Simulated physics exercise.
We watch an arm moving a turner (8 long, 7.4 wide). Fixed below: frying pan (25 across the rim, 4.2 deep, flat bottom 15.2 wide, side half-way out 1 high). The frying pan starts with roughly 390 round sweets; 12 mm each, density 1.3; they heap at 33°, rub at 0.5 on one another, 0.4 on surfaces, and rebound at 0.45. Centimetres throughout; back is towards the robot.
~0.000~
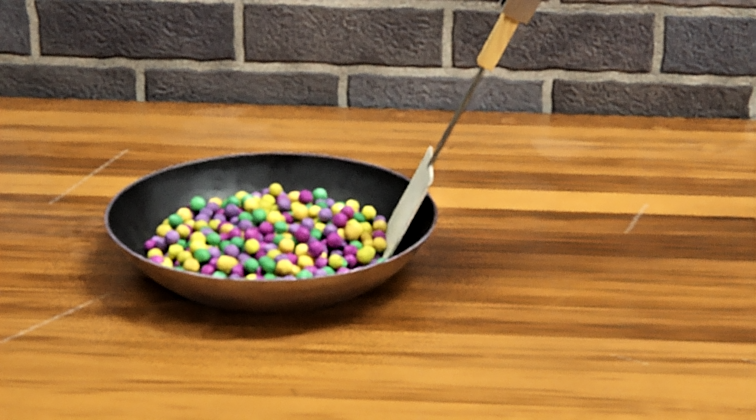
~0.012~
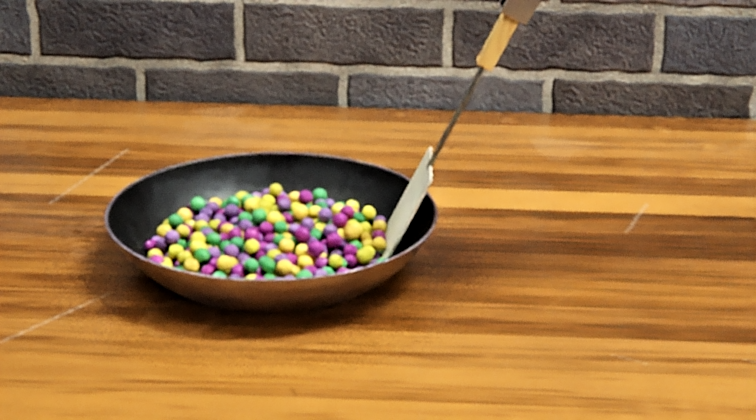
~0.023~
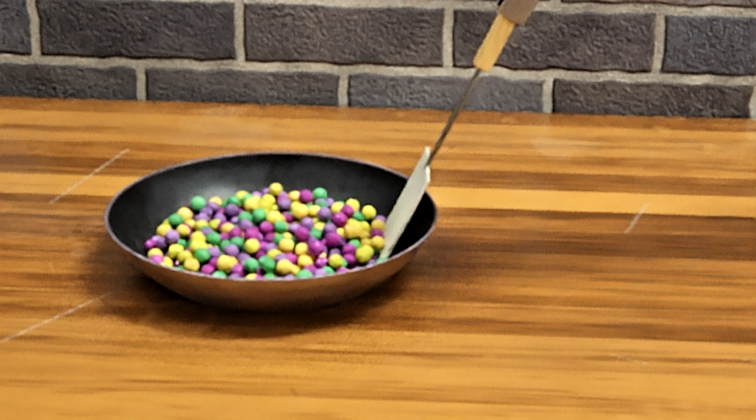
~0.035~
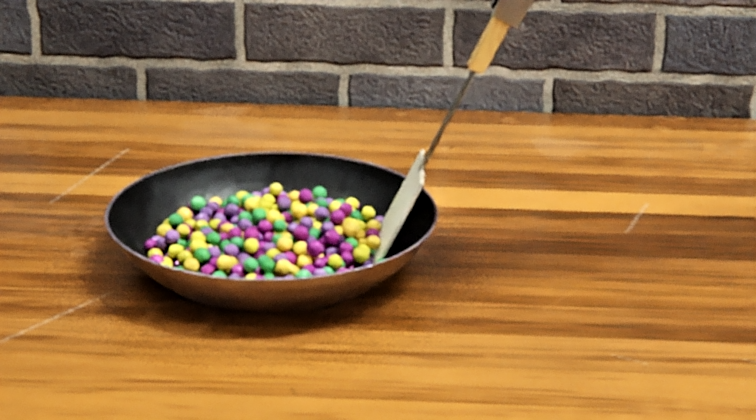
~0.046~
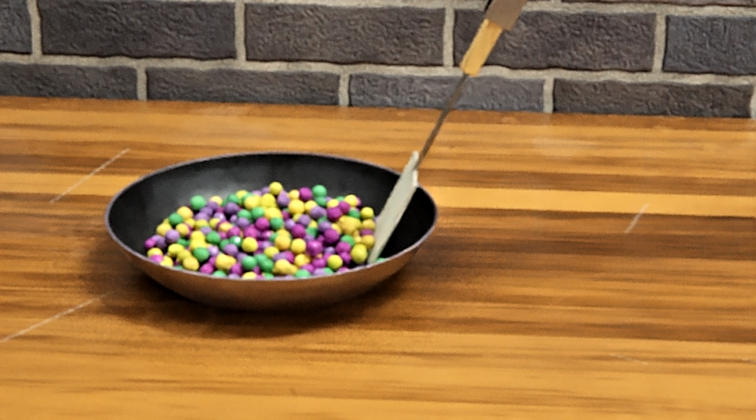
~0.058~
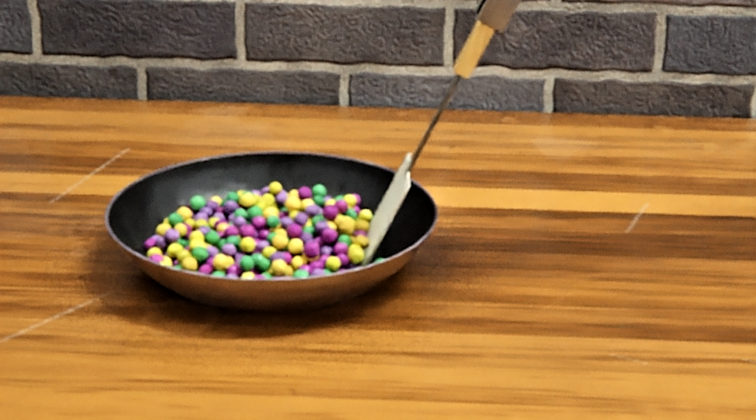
In a dark frying pan, a turner slides slightly left against the colourful round sweets.
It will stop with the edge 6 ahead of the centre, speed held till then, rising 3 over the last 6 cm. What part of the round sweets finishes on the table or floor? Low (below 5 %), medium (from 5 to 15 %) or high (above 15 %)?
A low share, below 5 %, ends on the table or floor.
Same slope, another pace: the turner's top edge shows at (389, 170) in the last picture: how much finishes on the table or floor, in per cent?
Some 5 per cent.
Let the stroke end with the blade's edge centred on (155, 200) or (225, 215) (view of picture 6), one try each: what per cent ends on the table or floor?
Some 20 and 0 per cent.
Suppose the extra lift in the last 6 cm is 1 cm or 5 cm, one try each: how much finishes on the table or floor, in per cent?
About 0 and 0 per cent.
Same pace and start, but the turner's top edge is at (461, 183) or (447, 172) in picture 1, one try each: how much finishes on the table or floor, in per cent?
Some 0 and 0 per cent.
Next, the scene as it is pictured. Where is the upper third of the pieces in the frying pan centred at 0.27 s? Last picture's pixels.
Around (207, 217).
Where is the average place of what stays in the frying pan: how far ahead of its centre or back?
About 4.0 cm ahead.
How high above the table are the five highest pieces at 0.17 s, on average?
Roughly 4 cm.
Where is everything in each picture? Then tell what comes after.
The first frame shows the turner top edge at (431, 163), sloping 65°; upper third of the load around (277, 234), from x 150 to 385, top at y 190; 386 in the frying pan.
The second frame shows the turner top edge at (431, 163), sloping 65°; upper third of the load around (277, 233), from x 150 to 385, top at y 190.
The third frame shows the turner top edge at (428, 164), sloping 65°; upper third of the load around (278, 232), from x 150 to 385, top at y 190.
The fourth frame shows the turner top edge at (423, 166), sloping 65°; upper third of the load around (278, 233), from x 150 to 385, top at y 190.
The fifth frame shows the turner top edge at (416, 168), sloping 65°; upper third of the load around (281, 233), from x 150 to 380, top at y 190.
The sixth frame shows the turner top edge at (409, 169), sloping 65°; upper third of the load around (274, 233), from x 150 to 380, top at y 190; 386 in the frying pan.
After 0.17 s, sloping 65°, highest piece 4 above the table; 386 in the frying pan.
After 0.27 s, sloping 65°, highest piece 6 above the table; 386 in the frying pan.
After 0.53 s, sloping 65°, highest piece 6 above the table; 383 in the frying pan, 3 on the table or floor.
After 1.58 s, sloping 65°, highest piece 5 above the table; 383 in the frying pan, 3 on the table or floor.
In the end, 383 in the frying pan, 3 on the table or floor. That is 1 % on the table or floor.
